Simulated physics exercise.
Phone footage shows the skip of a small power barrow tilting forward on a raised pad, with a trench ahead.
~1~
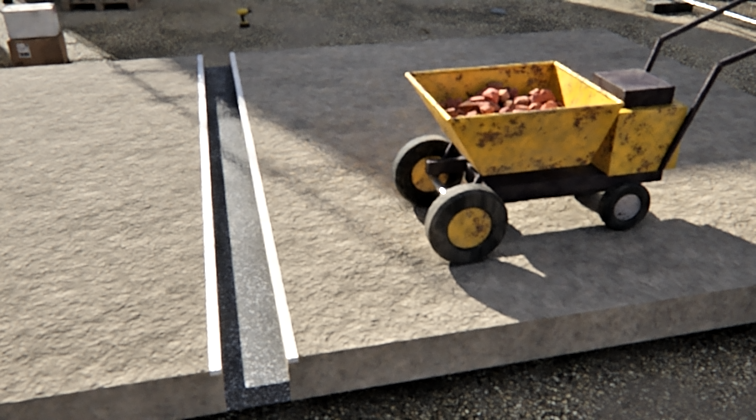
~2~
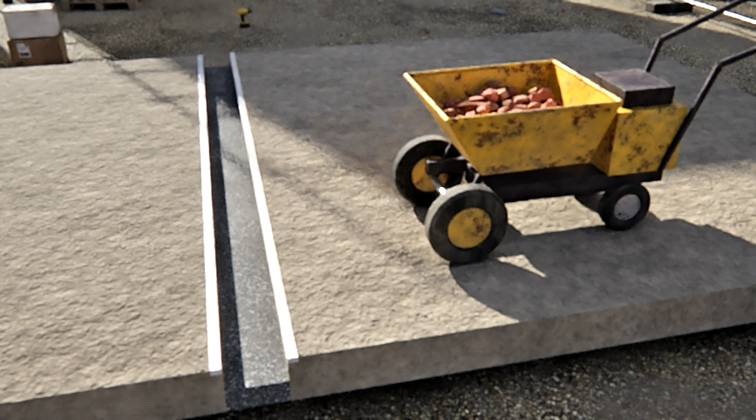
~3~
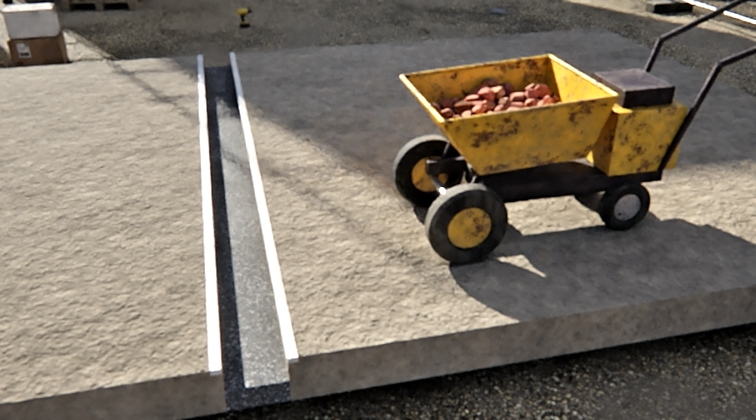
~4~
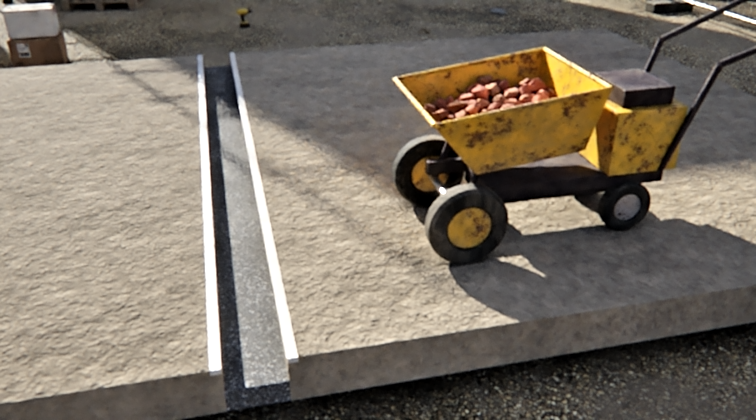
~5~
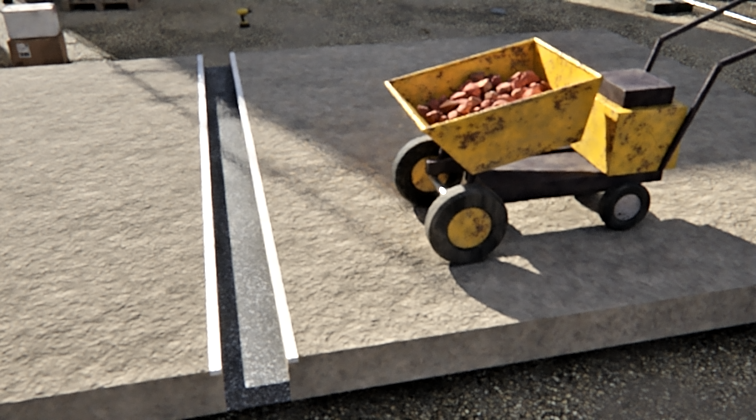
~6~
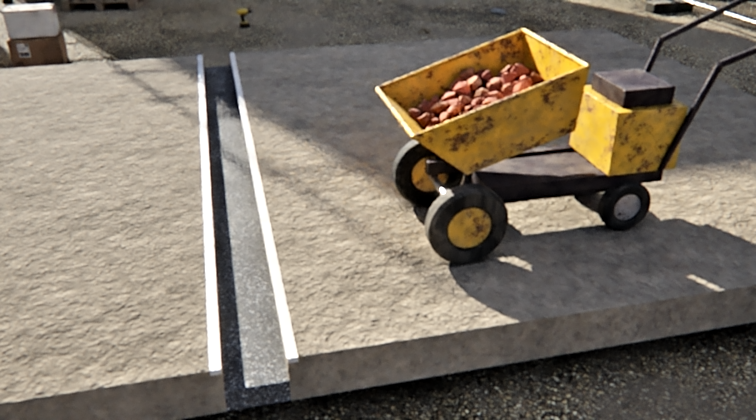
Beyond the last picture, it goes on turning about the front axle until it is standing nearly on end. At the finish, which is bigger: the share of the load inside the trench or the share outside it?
The share outside is bigger.
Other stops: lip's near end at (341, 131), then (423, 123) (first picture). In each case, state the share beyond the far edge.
40 % and 0 %.
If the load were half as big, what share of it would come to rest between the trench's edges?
Near 20 %.
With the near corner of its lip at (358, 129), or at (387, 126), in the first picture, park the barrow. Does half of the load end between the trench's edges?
Position 1 exceeds half; position 2 exceeds half.
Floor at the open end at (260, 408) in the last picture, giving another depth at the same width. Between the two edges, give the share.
Estimate: Approx. 30 %.
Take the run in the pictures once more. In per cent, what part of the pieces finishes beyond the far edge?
0 %.
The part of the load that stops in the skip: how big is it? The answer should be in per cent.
Some 15 in a hundred.
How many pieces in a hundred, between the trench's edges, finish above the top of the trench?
0 per cent, near enough.
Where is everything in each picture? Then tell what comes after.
The first picture shows lip of the skip (450, 121), level; top of the load (510, 109), lumps of rubble; first edge of the trench (284, 315); far edge (213, 325), the trench under half as wide as the skip, and about half as deep as wide.
The second picture shows lip of the skip (448, 121), level; top of the load (509, 108).
The third picture shows lip of the skip (443, 123), tipped barely; top of the load (523, 113).
The fourth picture shows lip of the skip (435, 126), tipped a little; top of the load (521, 102).
The fifth picture shows lip of the skip (425, 131), tipped a little; top of the load (520, 96).
The sixth picture shows lip of the skip (414, 137), tipped clearly; top of the load (518, 87); first edge of the trench (284, 315); far edge (213, 325).
Just after the last frame, skip tipped steeply; every one in the skip.
A moment on, skip tipped right over; the larger part in the skip; roughly a quarter short of the trench; just a few in or heaped over the trench; just a few falling.
Further on, skip tipped right over; roughly a quarter in the skip; roughly half short of the trench; roughly a quarter in or heaped over the trench; just a few beyond it.
When it is over, skip tipped right over; roughly a quarter in the skip; roughly half short of the trench; roughly a quarter in or heaped over the trench; just a few beyond it.
